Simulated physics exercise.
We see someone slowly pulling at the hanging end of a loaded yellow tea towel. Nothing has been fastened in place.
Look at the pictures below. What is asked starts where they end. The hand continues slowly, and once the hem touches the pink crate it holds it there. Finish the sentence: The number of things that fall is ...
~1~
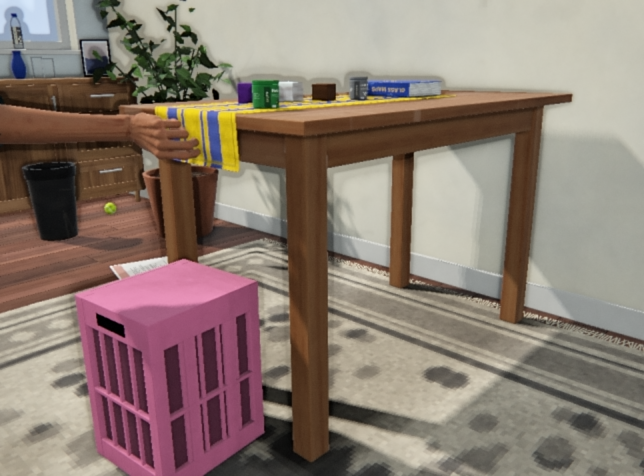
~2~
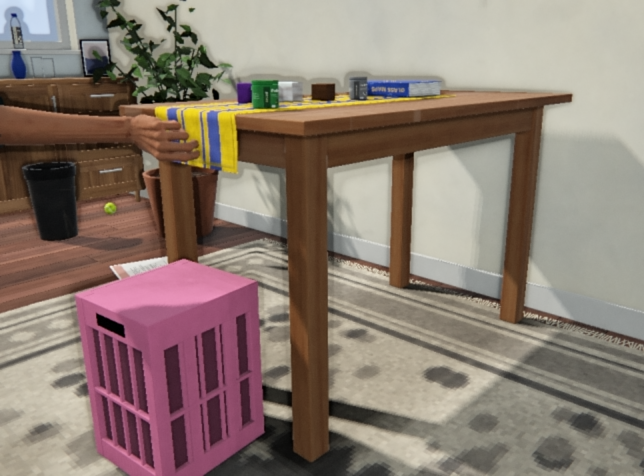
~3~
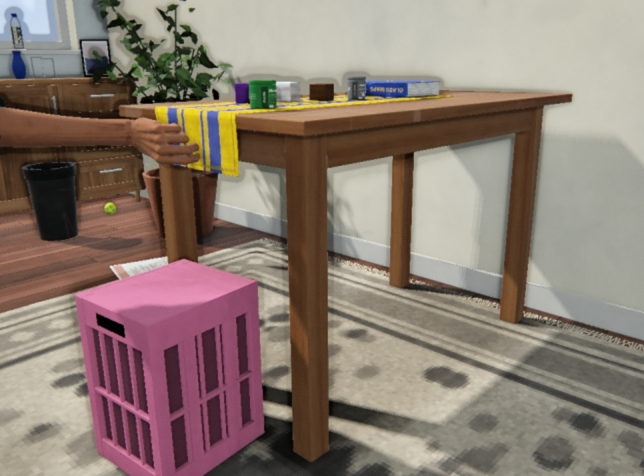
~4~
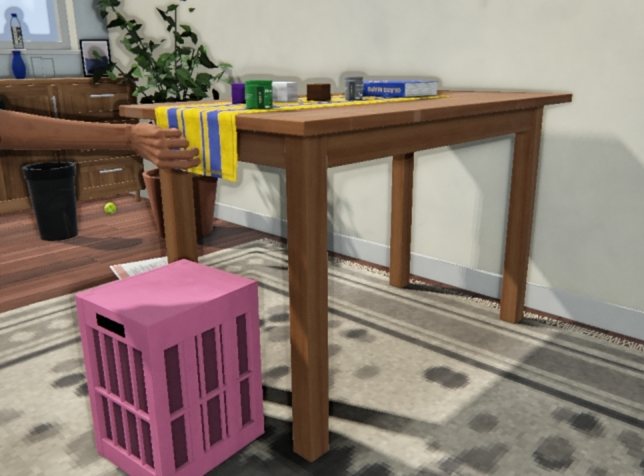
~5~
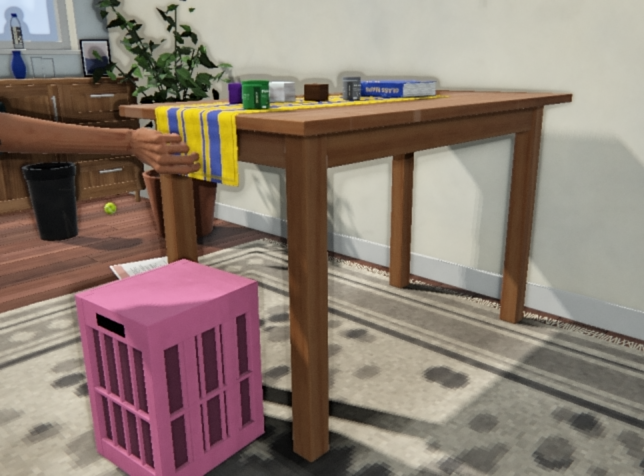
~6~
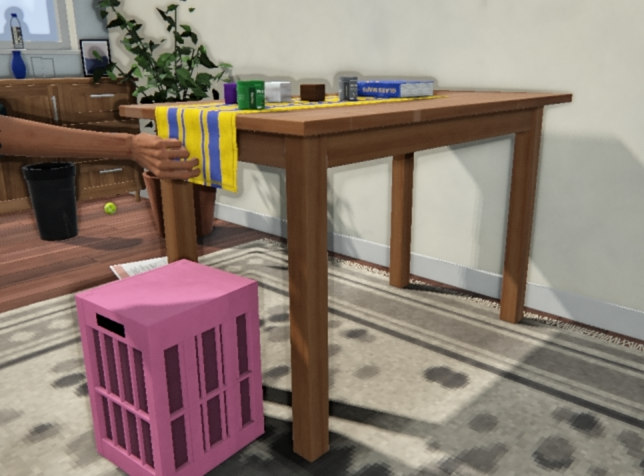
The number of things that fall is two.
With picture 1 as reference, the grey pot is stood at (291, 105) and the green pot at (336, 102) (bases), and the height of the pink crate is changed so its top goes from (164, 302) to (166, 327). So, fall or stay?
As for the grey pot, it leaves the top; as for the green pot, it stays in place.
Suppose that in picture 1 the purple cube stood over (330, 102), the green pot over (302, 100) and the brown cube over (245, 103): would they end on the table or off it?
You'd see the purple cube hang on, the green pot hang on and the brown cube go down.
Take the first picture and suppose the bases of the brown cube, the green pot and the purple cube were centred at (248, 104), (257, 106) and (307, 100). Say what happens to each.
Outcome: Brown cube is gone; green pot is gone; purple cube keeps its perch.
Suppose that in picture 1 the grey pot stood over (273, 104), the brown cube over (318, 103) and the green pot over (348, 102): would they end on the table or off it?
The grey pot will end up down, the brown cube will stay where it is, and the green pot will stay where it is.
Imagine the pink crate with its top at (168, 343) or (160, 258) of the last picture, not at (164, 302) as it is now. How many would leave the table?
In that event, 3 and 1.
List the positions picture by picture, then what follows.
Hem (239, 172); green pot (265, 80); purple cube (249, 83); white cube (290, 82); brown cube (324, 84); grey pot (359, 77); top of the crate (164, 302), in the first frame.
Hem (237, 173); green pot (265, 80), in the second frame.
Hem (239, 176); purple cube (247, 83), in the third frame.
Hem (236, 182); white cube (285, 82); top of the crate (164, 302), in the fourth frame.
Hem (239, 186); brown cube (316, 84), in the fifth frame.
Hem (238, 193); green pot (251, 81); purple cube (236, 83); white cube (278, 82); brown cube (313, 84); grey pot (348, 77), in the sixth frame.
A little later, hem near (199, 230); green pot gone.
Next, hem on the crate; green pot and purple cube gone.
When it is over, hem on the crate; green pot and purple cube gone. The table loses two.
